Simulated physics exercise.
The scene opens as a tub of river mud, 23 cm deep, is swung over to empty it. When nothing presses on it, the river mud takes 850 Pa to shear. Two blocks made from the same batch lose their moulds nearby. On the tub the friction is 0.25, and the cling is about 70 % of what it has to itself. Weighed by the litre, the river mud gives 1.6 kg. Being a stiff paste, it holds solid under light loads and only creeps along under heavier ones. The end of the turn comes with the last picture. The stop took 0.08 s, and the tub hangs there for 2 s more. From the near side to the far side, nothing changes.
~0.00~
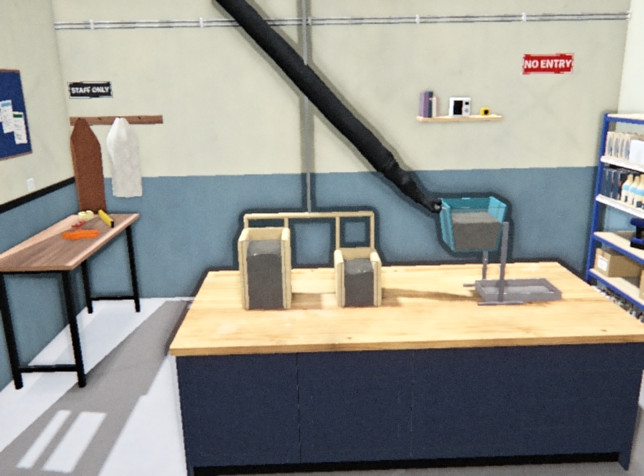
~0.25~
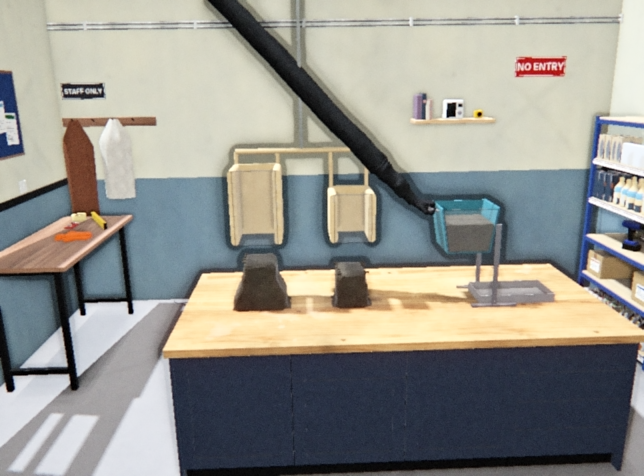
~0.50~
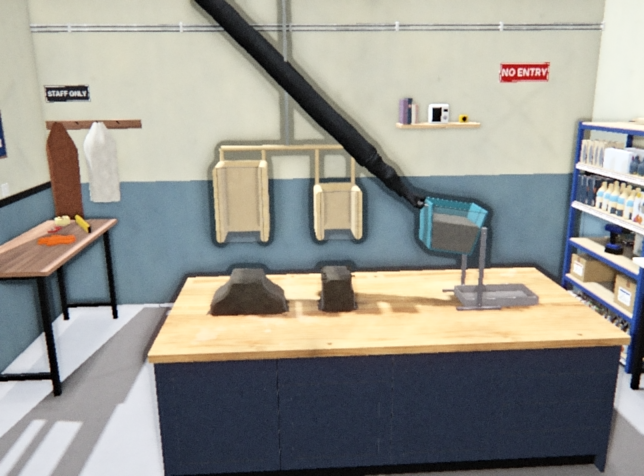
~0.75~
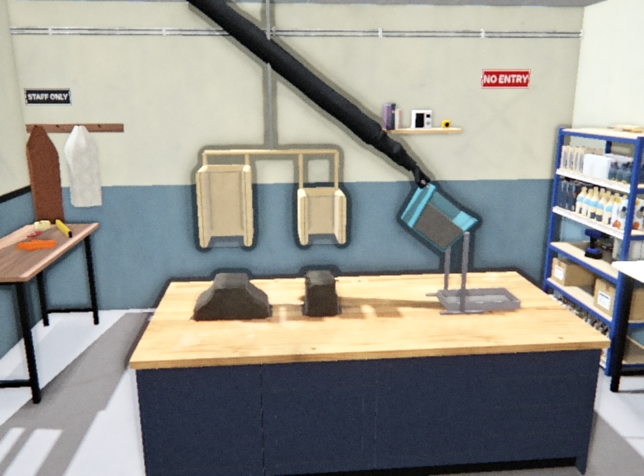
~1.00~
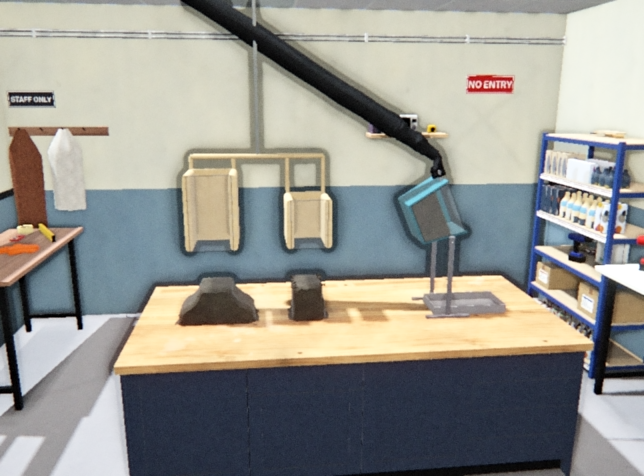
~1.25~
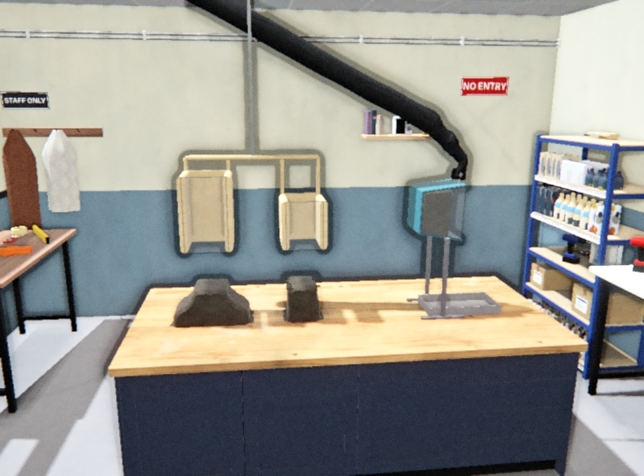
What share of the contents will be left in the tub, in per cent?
Roughly 58 per cent will be left in the tub.
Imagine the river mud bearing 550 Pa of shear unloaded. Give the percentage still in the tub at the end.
40 %.
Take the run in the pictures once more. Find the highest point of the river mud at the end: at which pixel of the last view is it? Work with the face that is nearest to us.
I'd point to somewhere around (436, 217).
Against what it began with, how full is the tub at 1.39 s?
100 %, roughly.
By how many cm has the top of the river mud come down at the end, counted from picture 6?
14 cm.
After 1.39 s, the tub is at 92 degrees and holds 100 %.
After 1.56 s, the tub is at 92 degrees and holds 92 %.
After 1.73 s, the tub is at 92 degrees and holds 70 %.
After 1.90 s, the tub is at 92 degrees and holds 59 %.
After 3.25 s, at the end, the tub is at 92 degrees and holds 58 %.
